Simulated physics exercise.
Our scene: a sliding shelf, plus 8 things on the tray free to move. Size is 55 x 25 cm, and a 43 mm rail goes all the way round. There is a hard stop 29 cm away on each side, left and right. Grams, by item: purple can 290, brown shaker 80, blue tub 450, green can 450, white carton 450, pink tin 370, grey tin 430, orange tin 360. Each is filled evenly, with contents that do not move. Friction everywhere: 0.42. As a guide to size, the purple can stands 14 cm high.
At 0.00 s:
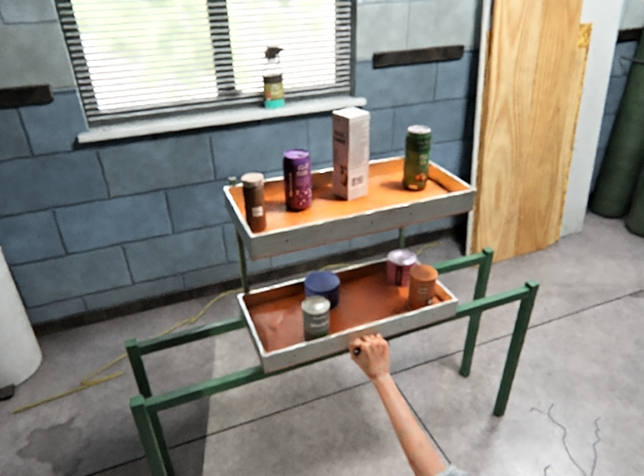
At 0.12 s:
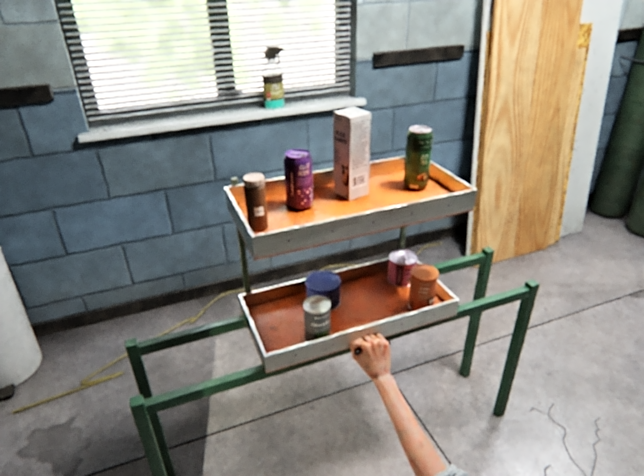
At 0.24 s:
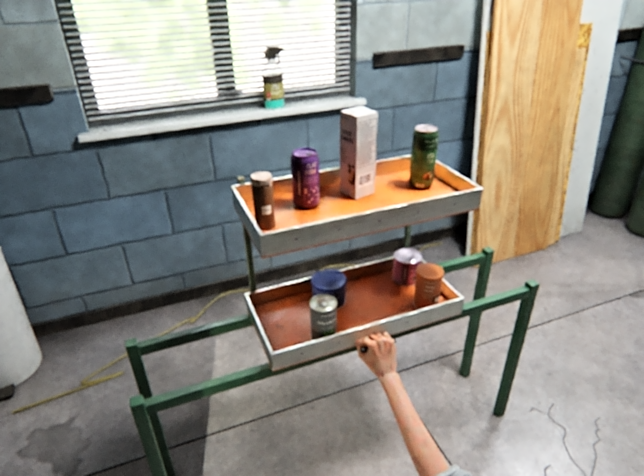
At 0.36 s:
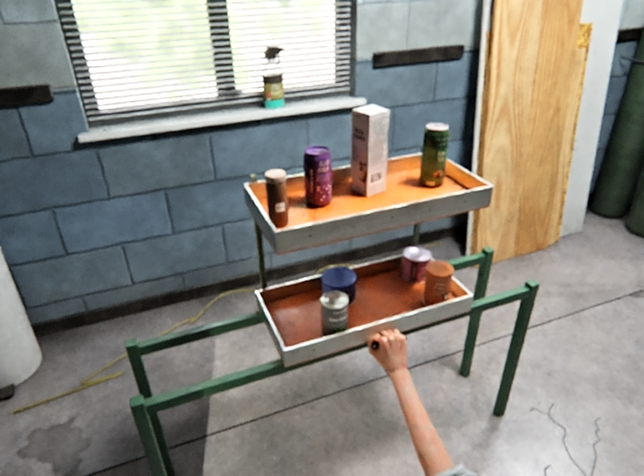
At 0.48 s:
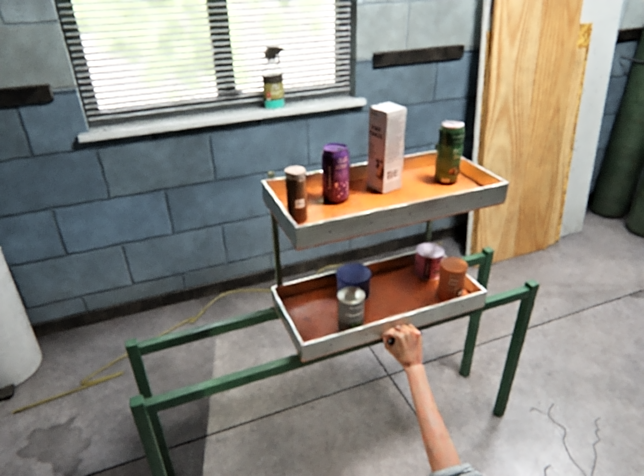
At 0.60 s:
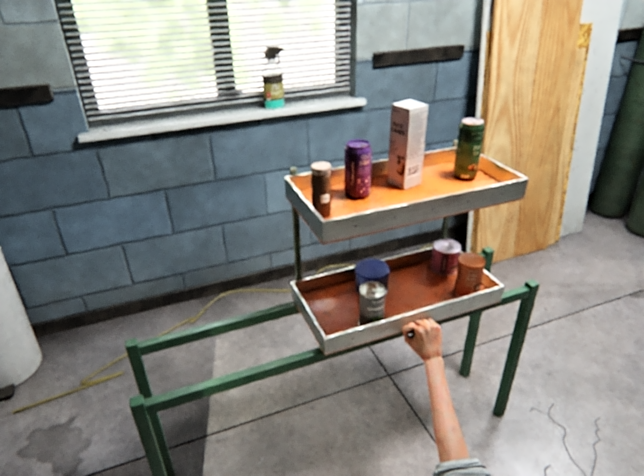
In the video, a hand grips the front edge of a two-level orange tray shelf holding cans, tins, a tub and a white carton, stays nearly still at first, then slides it steadily right along a green frame.
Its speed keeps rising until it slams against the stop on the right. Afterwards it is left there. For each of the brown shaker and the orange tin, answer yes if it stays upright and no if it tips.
Brown shaker no, orange tin yes.
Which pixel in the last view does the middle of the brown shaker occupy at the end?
Rest point: Near (413, 188).
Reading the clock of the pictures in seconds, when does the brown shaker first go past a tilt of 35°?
I'd say around the 1.0 s mark.
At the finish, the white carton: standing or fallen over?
Here's what happens: The white carton comes down.
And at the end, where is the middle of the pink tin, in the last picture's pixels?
My guess is roughly (483, 247).
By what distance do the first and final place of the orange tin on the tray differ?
Roughly 3 cm.
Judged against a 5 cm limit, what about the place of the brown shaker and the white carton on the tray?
Here the brown shaker moves off, and the white carton moves off.
After 0.80 s, tray moved 29 cm right.
After 0.90 s, tray moved 29 cm right; brown shaker 16° off upright near (389, 176); orange tin moved 3 cm near (513, 264); white carton 11° off upright.
After 1.00 s, tray moved 29 cm right; brown shaker 43° off upright near (400, 176); orange tin moved 3 cm near (513, 264); white carton 27° off upright.
After 1.20 s, tray moved 29 cm right; brown shaker on its side near (413, 187); orange tin moved 3 cm near (513, 264); white carton 67° off upright.
In the end (1.9 s), toppled on the tray, brown shaker and white carton; not toppled but over 5 cm from the start, purple can, blue tub and grey tin; the other 3 under 5 cm from the start. In the last view, brown shaker near (413, 188), orange tin near (513, 264).
